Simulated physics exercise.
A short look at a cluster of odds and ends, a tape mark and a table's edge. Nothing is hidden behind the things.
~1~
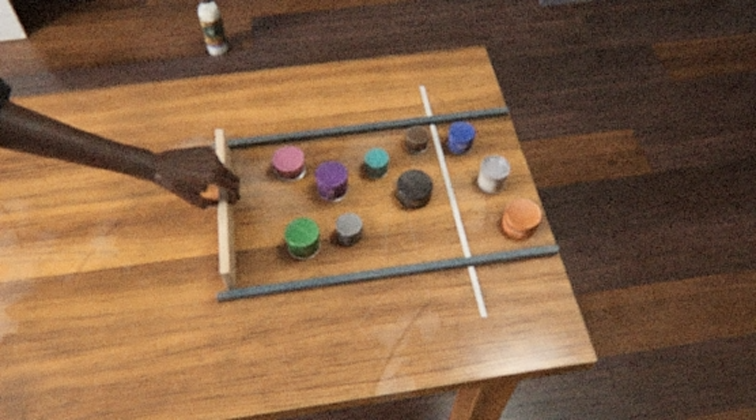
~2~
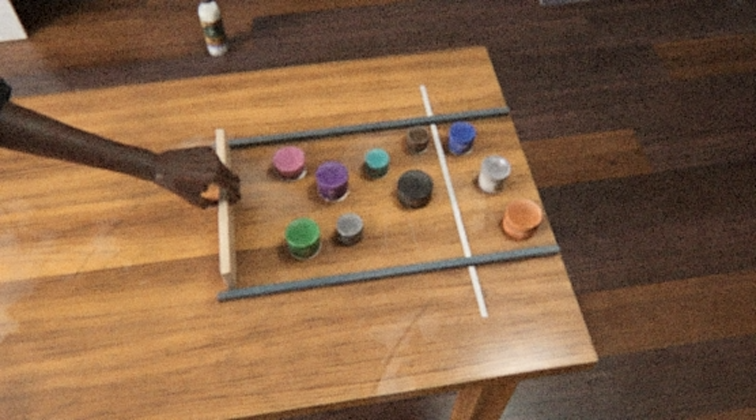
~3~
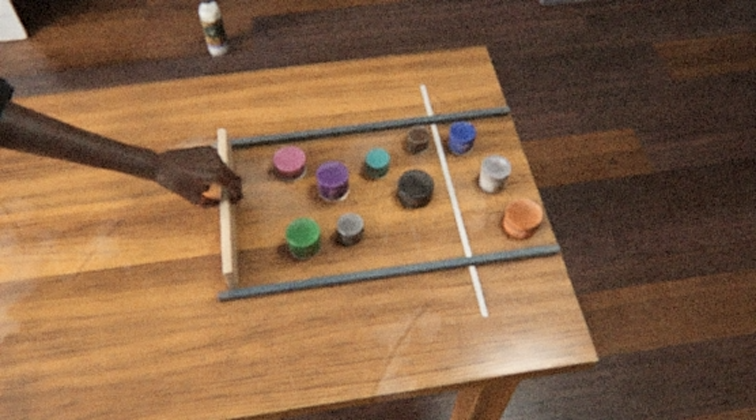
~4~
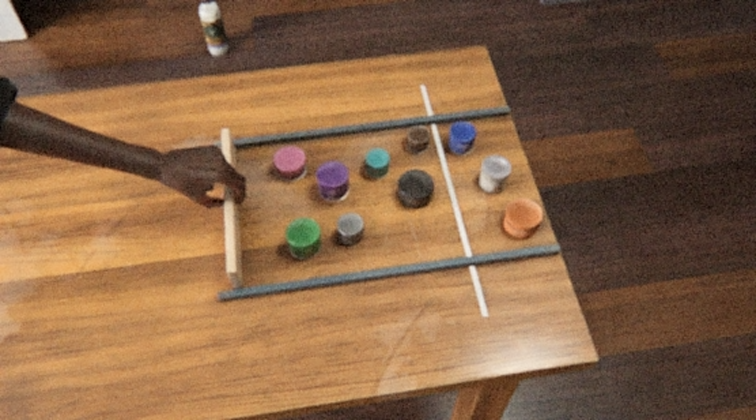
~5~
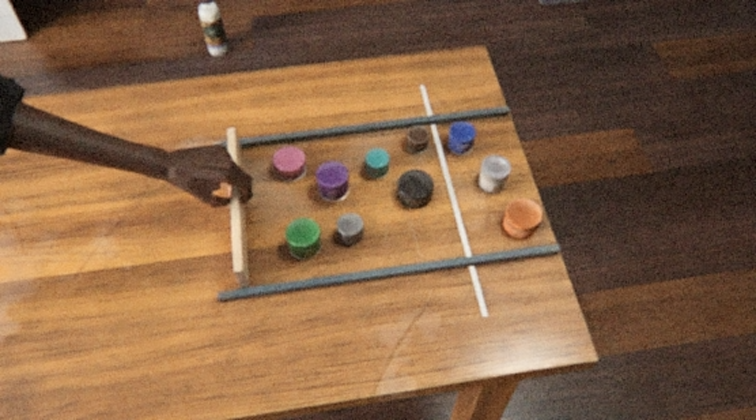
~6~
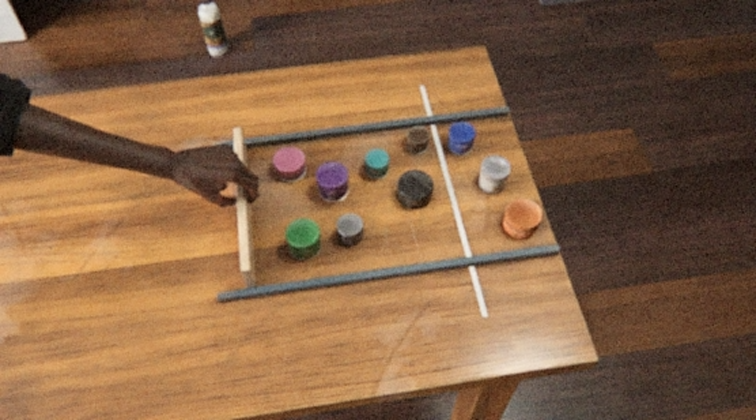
On a wooden table, small tubs and pots of many colours sit between two dark rails, three of them to the right of a pale strip of tape. A hand grips a light board at the left, holding it nearly still, then slides it slightly right while the tubs stay in place.
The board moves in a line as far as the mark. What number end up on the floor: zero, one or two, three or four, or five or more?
Here the number that fall off is zero.
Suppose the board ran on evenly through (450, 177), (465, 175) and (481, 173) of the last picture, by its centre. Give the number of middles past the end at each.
Past the end: 0, 0 and 2.
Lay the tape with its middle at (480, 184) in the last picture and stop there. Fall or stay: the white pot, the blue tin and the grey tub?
The white pot goes over; the blue tin stays on; the grey tub survives.
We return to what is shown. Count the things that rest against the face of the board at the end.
In contact: 3.
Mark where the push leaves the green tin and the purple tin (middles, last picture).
Near (479, 222) and (463, 167).
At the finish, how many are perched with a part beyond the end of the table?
0 of them.
A little later, none off yet; orange tub at rest near (522, 219); white pot at rest near (494, 175); blue tin at rest near (461, 139).
Next, none off yet; orange tub at rest near (522, 219); white pot at rest near (494, 175); blue tin at rest near (463, 139).
When it is over, the number that fall off is zero.
